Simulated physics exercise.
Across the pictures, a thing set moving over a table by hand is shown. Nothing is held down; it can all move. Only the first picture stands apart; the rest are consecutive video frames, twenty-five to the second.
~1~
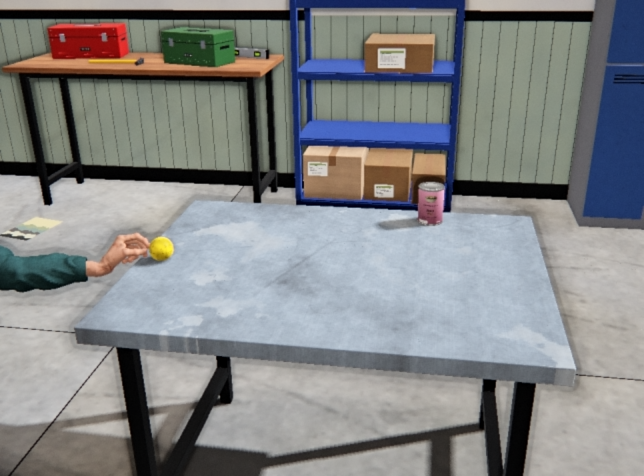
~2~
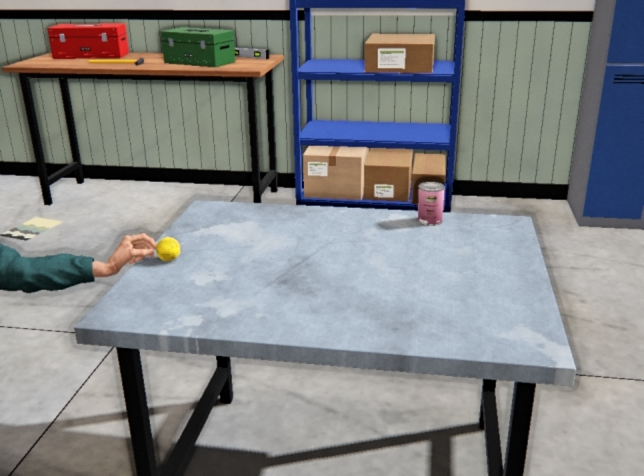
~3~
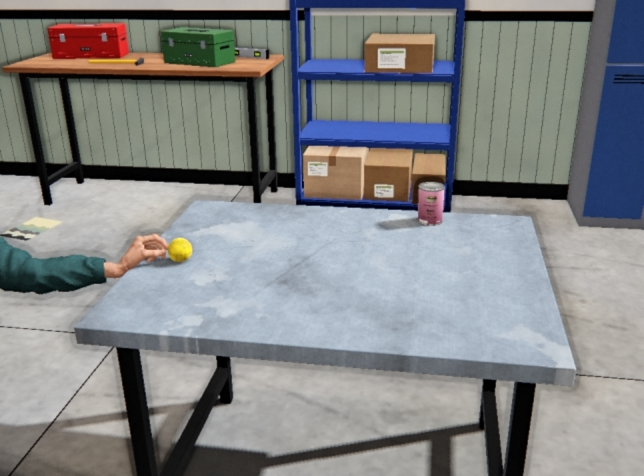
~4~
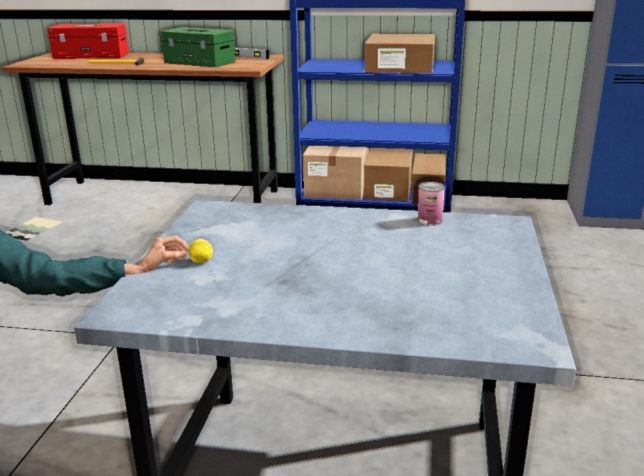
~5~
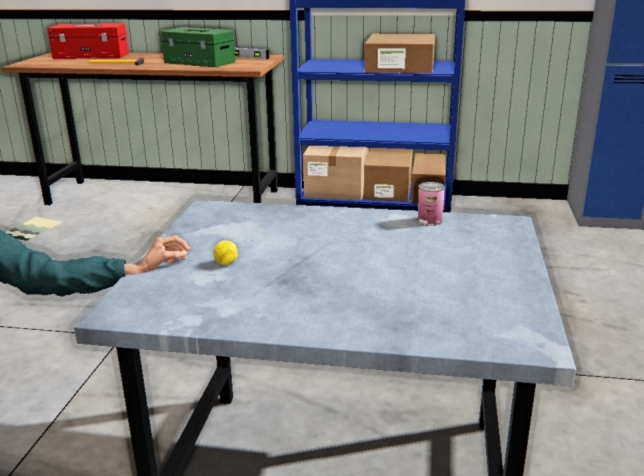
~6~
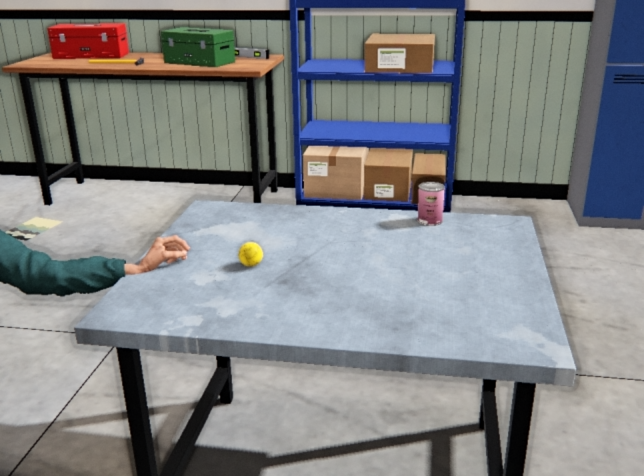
Yellow ball pushed rightward across a grey table by a hand in a green sleeve, then rolling on as the hand stays behind.
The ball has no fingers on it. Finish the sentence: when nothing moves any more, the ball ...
... is no longer on the table.
Then, 0.30 s past the last view, yellow ball displaced well along near (439, 266).
Then, 0.70 s past the last view, yellow ball now off the table.
Then, 1.10 s past the last view, things are still on the move.
Finally, off the table, yellow ball.
